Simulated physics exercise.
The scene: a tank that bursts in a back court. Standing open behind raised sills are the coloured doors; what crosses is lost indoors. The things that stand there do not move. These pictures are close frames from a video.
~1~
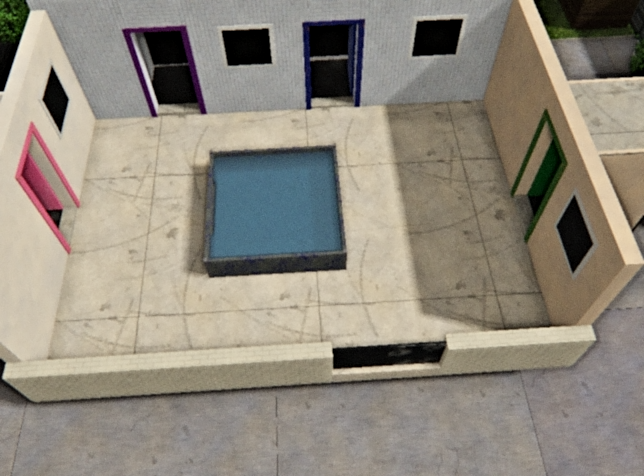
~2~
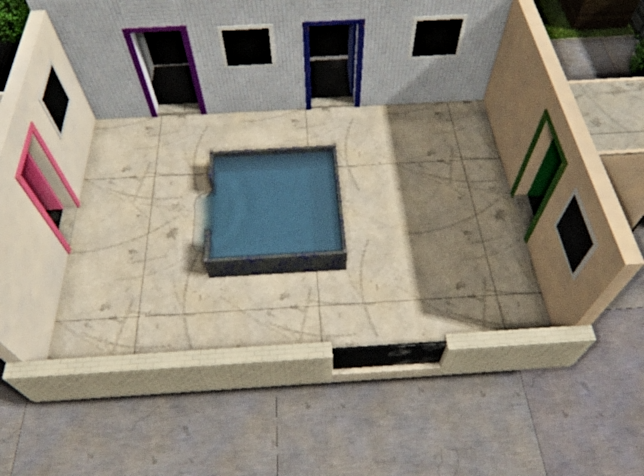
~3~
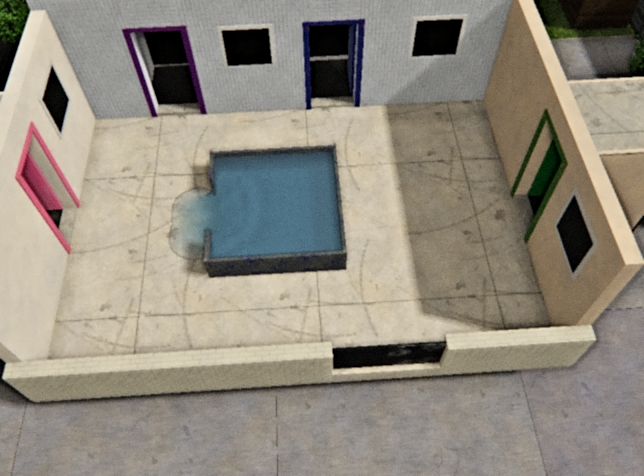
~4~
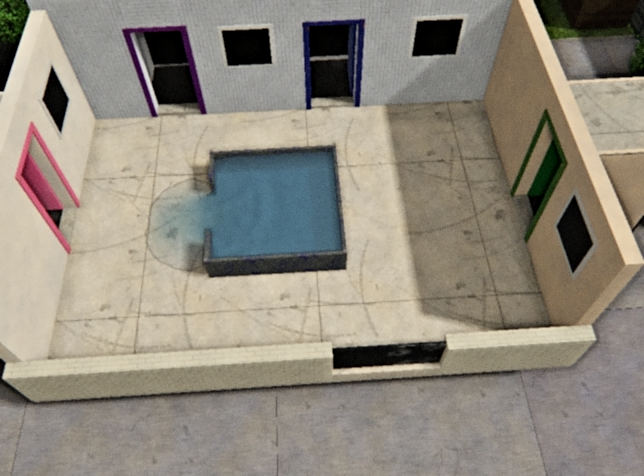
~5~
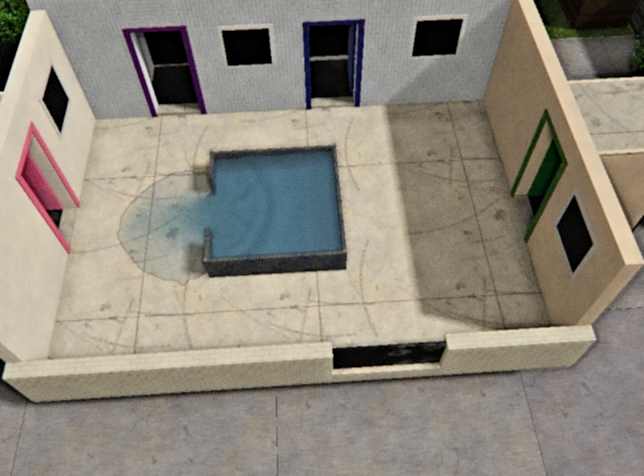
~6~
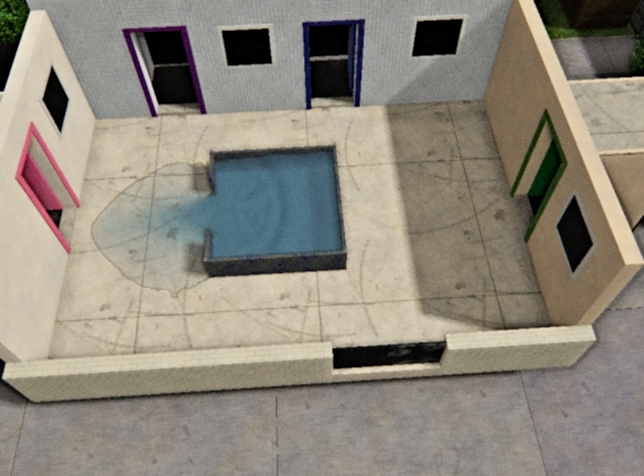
Water pours from a gap in the tank's left side and spreads across the pale courtyard floor.
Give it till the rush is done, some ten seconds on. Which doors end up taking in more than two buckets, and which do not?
In the end the blue door copes honestly; the green door copes honestly; the pink door gets overwhelmed honestly; the purple door copes honestly.
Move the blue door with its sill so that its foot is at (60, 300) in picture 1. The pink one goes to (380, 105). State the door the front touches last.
The one in green.
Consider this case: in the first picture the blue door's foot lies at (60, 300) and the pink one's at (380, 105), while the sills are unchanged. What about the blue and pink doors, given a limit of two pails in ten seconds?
Blue door: Crosses the line; pink door: Stays below the line.
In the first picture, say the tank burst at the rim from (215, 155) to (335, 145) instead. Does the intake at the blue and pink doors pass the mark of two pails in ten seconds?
In that setup the blue door runs over the limit, but the pink door keeps within bounds.
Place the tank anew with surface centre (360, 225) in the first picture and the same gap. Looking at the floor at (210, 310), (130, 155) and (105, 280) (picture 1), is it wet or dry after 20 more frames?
Points in turn: Inundated; inundated; inundated.
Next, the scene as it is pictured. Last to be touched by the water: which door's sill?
It's the green one.
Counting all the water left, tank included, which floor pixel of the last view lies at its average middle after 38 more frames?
Estimate: (209, 221).
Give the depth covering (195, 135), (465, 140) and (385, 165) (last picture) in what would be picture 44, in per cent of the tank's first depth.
About 8, 0 and 0 per cent.
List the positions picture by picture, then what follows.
In the first picture, the tank at (275, 202) is whole and still.
In the second picture, water pours out at (214, 215) and has run to (202, 249).
In the third picture, the front is at (175, 245), out from the gap at (214, 217).
In the fourth picture, the front is at (156, 206), out from the gap at (214, 217).
In the fifth picture, water pours out at (214, 216) and has run to (123, 232).
In the sixth picture, the front is at (97, 233), out from the gap at (214, 216).
A moment on, water covers 15 % of the floor; the blue door not reached, the green door not reached, the pink door over two buckets in, the purple door not reached.
Next, water covers 25 % of the floor; the blue door not reached, the green door not reached, the pink door far over two buckets in, the purple door not reached.
Then, water covers 30 % of the floor; the blue door not reached, the green door not reached, the pink door far over two buckets in, the purple door wet at the sill, nothing in.
Later, water covers 60 % of the floor; the blue door wet at the sill, nothing in, the green door not reached, the pink door far over two buckets in, the purple door wet at the sill, nothing in.
In the end, water covers 90 % of the floor; the blue door wet at the sill, nothing in, the green door wet at the sill, nothing in, the pink door far over two buckets in, the purple door wet at the sill, nothing in.
